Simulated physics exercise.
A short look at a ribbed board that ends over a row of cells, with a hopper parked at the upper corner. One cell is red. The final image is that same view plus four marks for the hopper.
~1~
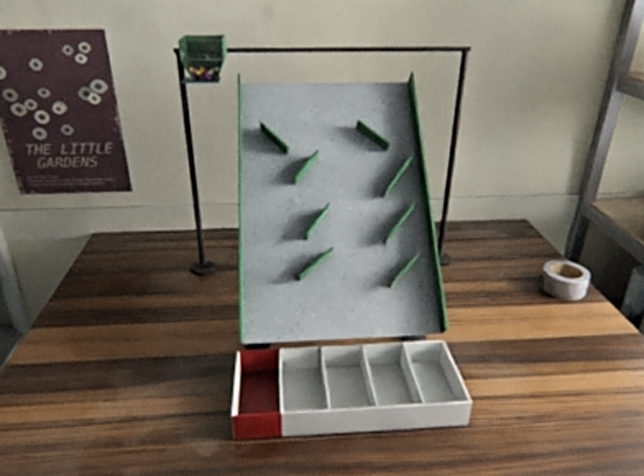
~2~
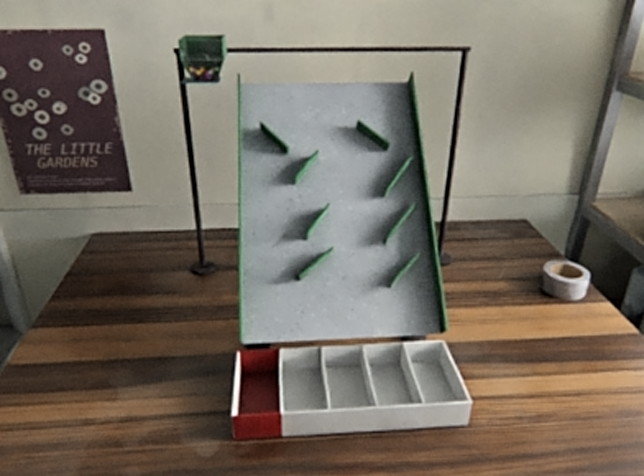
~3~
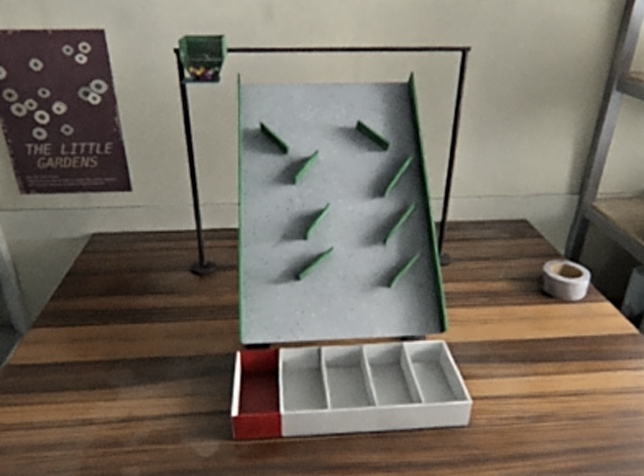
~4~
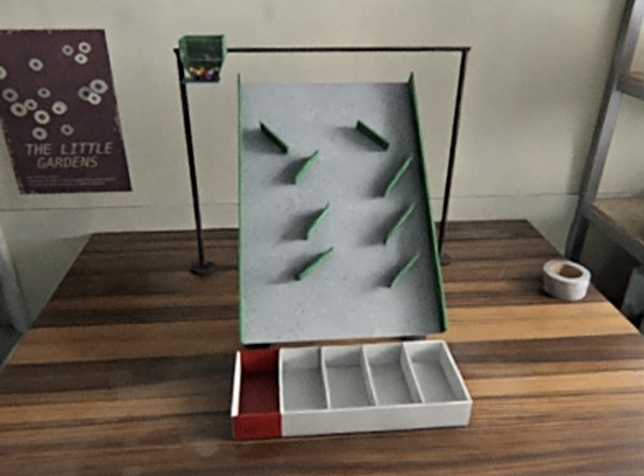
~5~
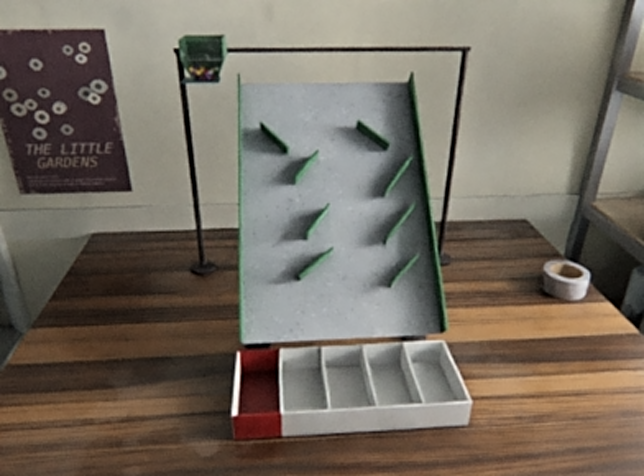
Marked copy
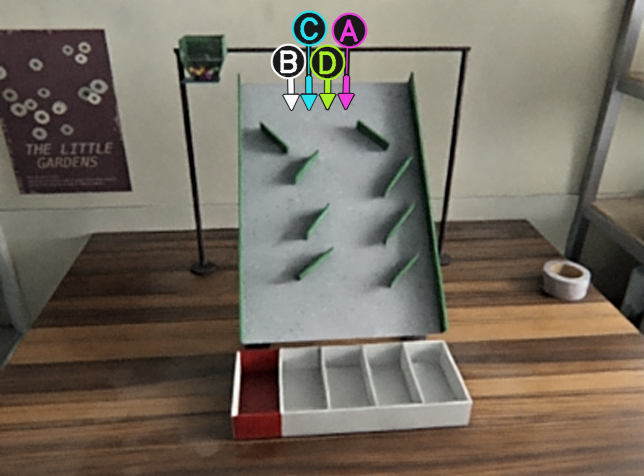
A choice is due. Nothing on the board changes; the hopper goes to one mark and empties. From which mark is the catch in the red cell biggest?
The best mark is B.
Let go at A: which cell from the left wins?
It is the third one.
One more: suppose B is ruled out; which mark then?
C it is.
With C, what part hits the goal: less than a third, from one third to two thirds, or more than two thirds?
From one third to two thirds.
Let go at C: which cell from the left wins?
The first from the left.
On the marked copy, mark A meets the board at (345, 103); mark B meets the board at (291, 104); mark C meets the board at (308, 104); mark D meets the board at (327, 103).
With A, a small part in the red cell, about two thirds in other cells, about a quarter outside the box.
With B, most in the red cell, a small part in other cells, a small part outside the box.
With C, about half in the red cell, about a third in other cells, about a quarter outside the box.
With D, about a quarter in the red cell, about half in other cells, about a quarter outside the box.
